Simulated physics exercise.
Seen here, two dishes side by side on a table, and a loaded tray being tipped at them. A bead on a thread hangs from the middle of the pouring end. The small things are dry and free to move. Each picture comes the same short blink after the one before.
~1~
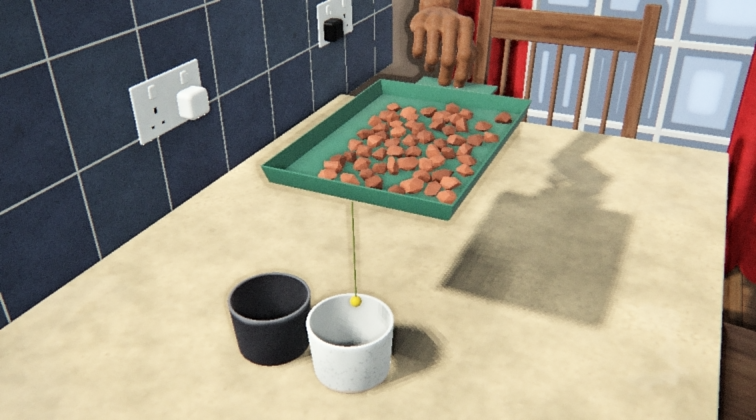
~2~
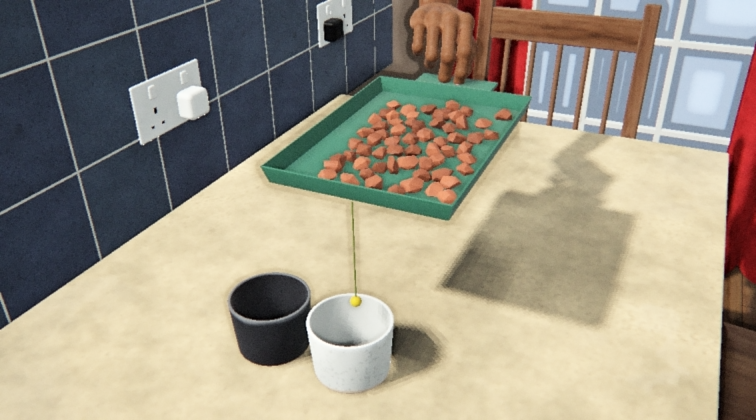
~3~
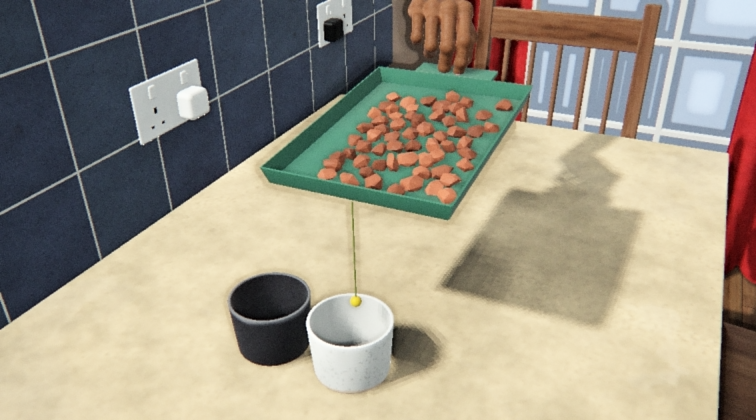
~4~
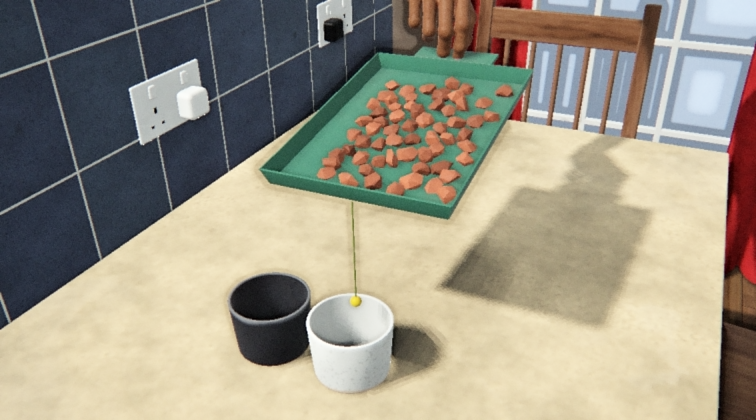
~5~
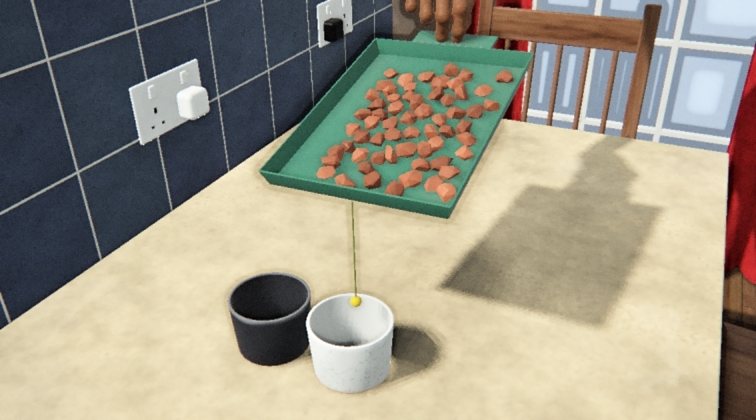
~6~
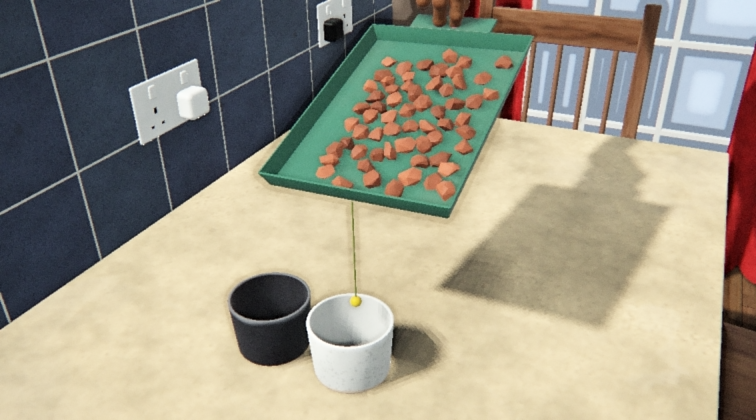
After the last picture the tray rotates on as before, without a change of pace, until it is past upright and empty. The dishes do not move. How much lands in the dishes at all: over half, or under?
In the dishes lies under half of it.
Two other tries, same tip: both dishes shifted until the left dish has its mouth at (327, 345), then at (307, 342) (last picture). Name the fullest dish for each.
At the first place the left dish, at the second the left-hand dish.
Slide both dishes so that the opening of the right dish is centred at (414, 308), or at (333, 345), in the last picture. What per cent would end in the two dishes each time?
In turn 0 and 70 in a hundred.
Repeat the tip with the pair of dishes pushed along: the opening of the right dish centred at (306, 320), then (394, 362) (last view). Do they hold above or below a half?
The first try: Below a half. The second: Most of it.
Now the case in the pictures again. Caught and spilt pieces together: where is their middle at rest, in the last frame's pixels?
Roughly at (301, 413).
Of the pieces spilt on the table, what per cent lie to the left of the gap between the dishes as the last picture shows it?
Close to 60 per cent.
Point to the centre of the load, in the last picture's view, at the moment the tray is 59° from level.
Roughly at (338, 166).
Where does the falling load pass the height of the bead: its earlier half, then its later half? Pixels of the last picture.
Early half (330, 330), late half (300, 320).
Shortly afterwards, tray tipped steeply; all but a few on the tray; only a few in the air.
Next, tray tipped right over; near half on the tray; only a few in the right dish; only a few in the left dish; near a third outside both; near a quarter in the air.
Some moments later, tray tipped past a quarter turn; a little in the right dish; a little in the left dish; the bulk outside both.
In the end, tray tipped past a quarter turn; a little in the right dish; a little in the left dish; the bulk outside both.
